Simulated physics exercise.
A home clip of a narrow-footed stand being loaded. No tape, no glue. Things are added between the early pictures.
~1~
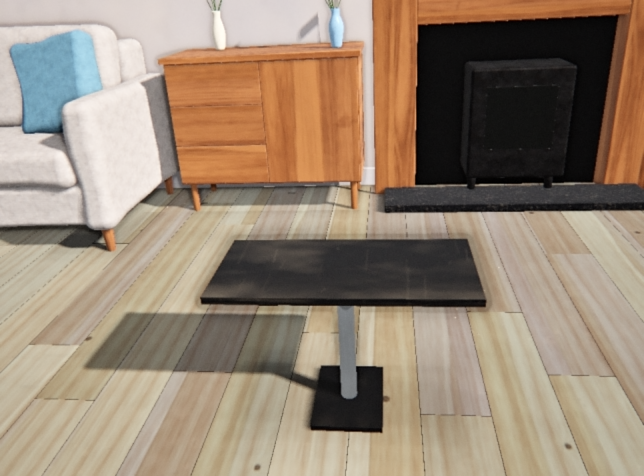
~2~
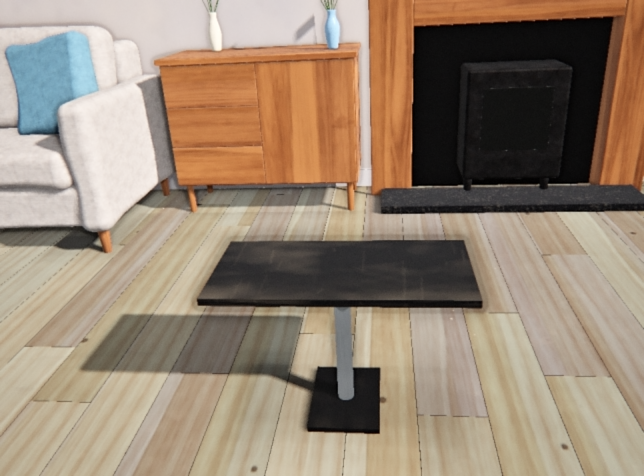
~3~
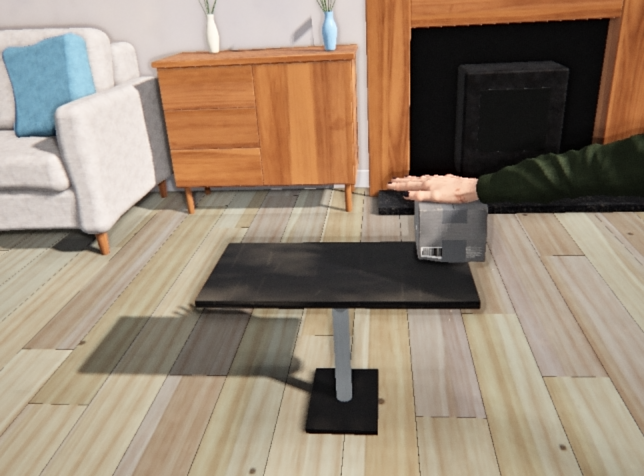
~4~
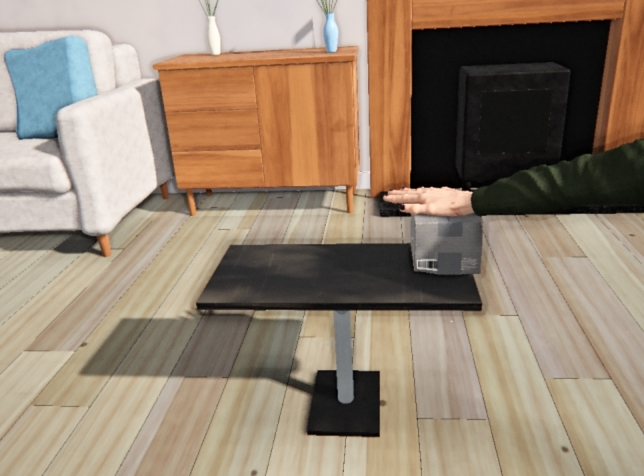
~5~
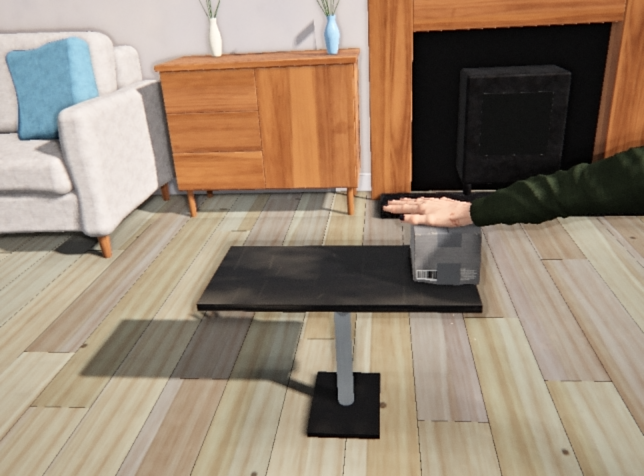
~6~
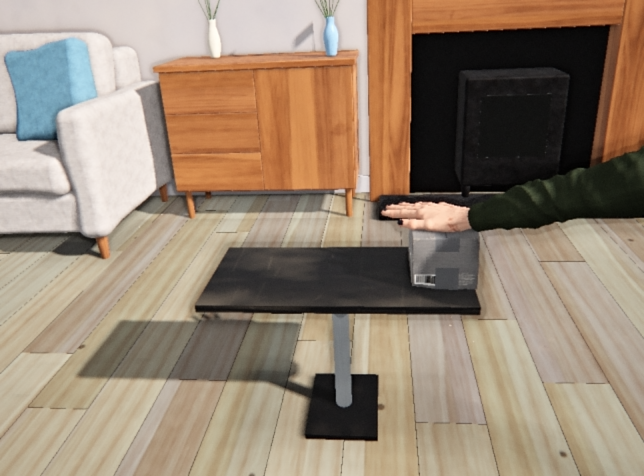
A hand lowers a gray box onto the right end of the black stand's top.
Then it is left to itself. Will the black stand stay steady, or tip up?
Here the black stand keeps steady.
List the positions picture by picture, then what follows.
The first frame shows black stand (344, 270).
The second frame shows black stand (341, 271).
The third frame shows still on the way; black stand (339, 272); box (448, 222).
The fourth frame shows still on the way; black stand (340, 274); box (444, 234).
The fifth frame shows still on the way; black stand (341, 276); box (444, 244).
The sixth frame shows in place, still held; black stand (339, 277); box (442, 249).
Then, 0.24 s after the last picture, black stand at rest near (339, 277).
At rest, the black stand holds firm, near (339, 277).
